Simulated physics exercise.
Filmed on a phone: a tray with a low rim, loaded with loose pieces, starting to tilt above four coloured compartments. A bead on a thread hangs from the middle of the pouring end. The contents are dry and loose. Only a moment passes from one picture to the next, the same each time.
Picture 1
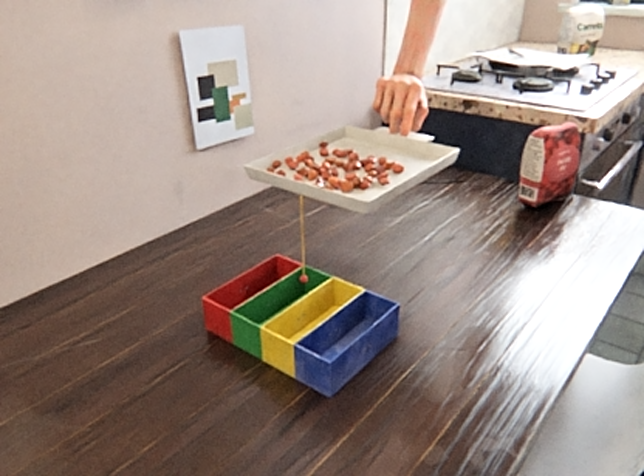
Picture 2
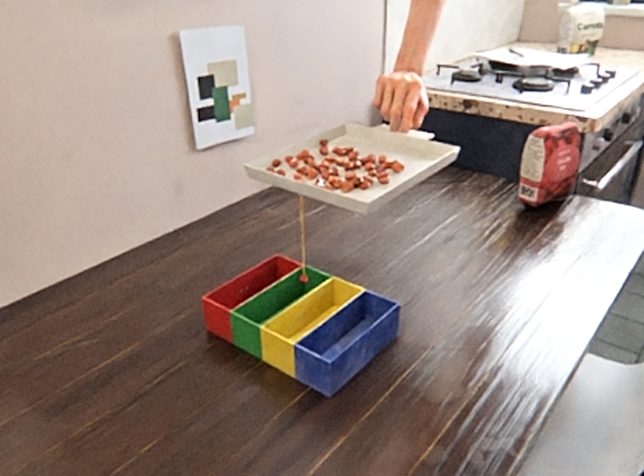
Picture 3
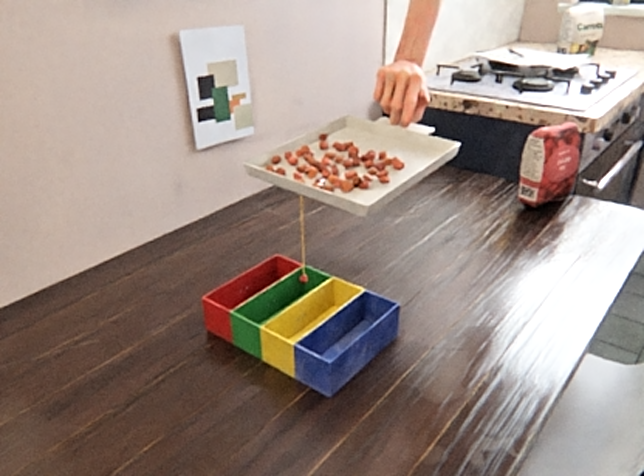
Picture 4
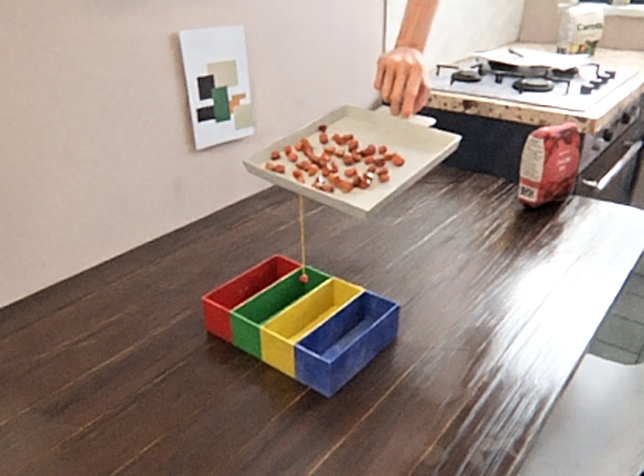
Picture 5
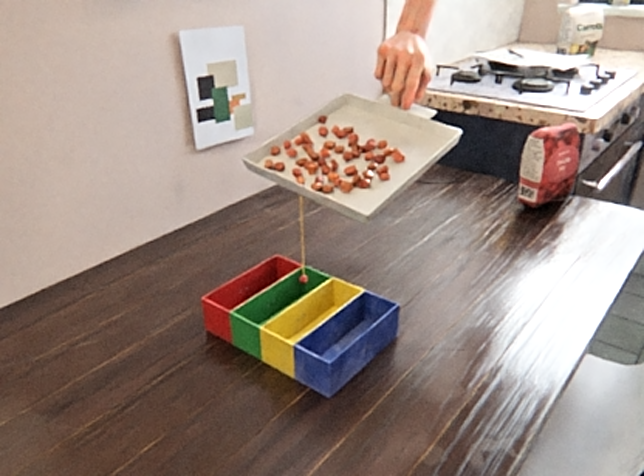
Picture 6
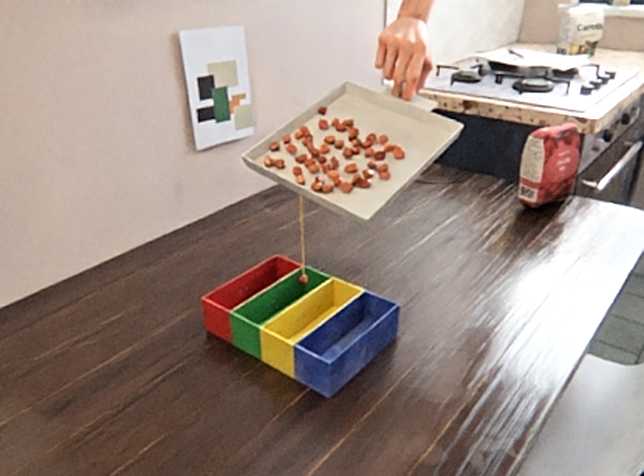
Pale tray of loose reddish pieces tilting gradually in a person's hand, its right corner lowering above four coloured compartments.
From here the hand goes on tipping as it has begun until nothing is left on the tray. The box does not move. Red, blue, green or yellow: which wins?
The blue one ends fullest.
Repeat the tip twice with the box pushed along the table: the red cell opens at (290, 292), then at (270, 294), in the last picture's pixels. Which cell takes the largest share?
First yellow, then the cell in yellow.
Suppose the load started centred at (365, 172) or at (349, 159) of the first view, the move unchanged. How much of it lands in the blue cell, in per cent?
Near 80 % and 80 %.
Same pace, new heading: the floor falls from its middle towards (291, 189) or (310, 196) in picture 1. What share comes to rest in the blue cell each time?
Near 0 % and 20 %.
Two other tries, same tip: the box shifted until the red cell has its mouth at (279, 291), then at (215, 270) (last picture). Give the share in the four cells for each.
In turn 100 and 10 in a hundred.
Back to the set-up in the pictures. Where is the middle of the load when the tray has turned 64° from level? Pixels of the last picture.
At about (343, 191).
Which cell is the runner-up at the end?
In second place: The yellow one.
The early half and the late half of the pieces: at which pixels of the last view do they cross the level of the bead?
The first part at (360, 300); the rest at (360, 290).
Shortly afterwards, tray tipped steeply; all but a few on the tray; only a few falling or outside the box.
Next, tray tipped past a quarter turn; near a quarter on the tray; near a third in the blue cell; a little in the yellow cell; near a quarter falling or outside the box.
Some moments later, tray tipped past a quarter turn; the bulk in the blue cell; near a quarter in the yellow cell; only a few falling or outside the box.
In the end, tray tipped past a quarter turn; the bulk in the blue cell; near a quarter in the yellow cell; none at all in the green cell; none at all in the red cell; only a few outside the box.
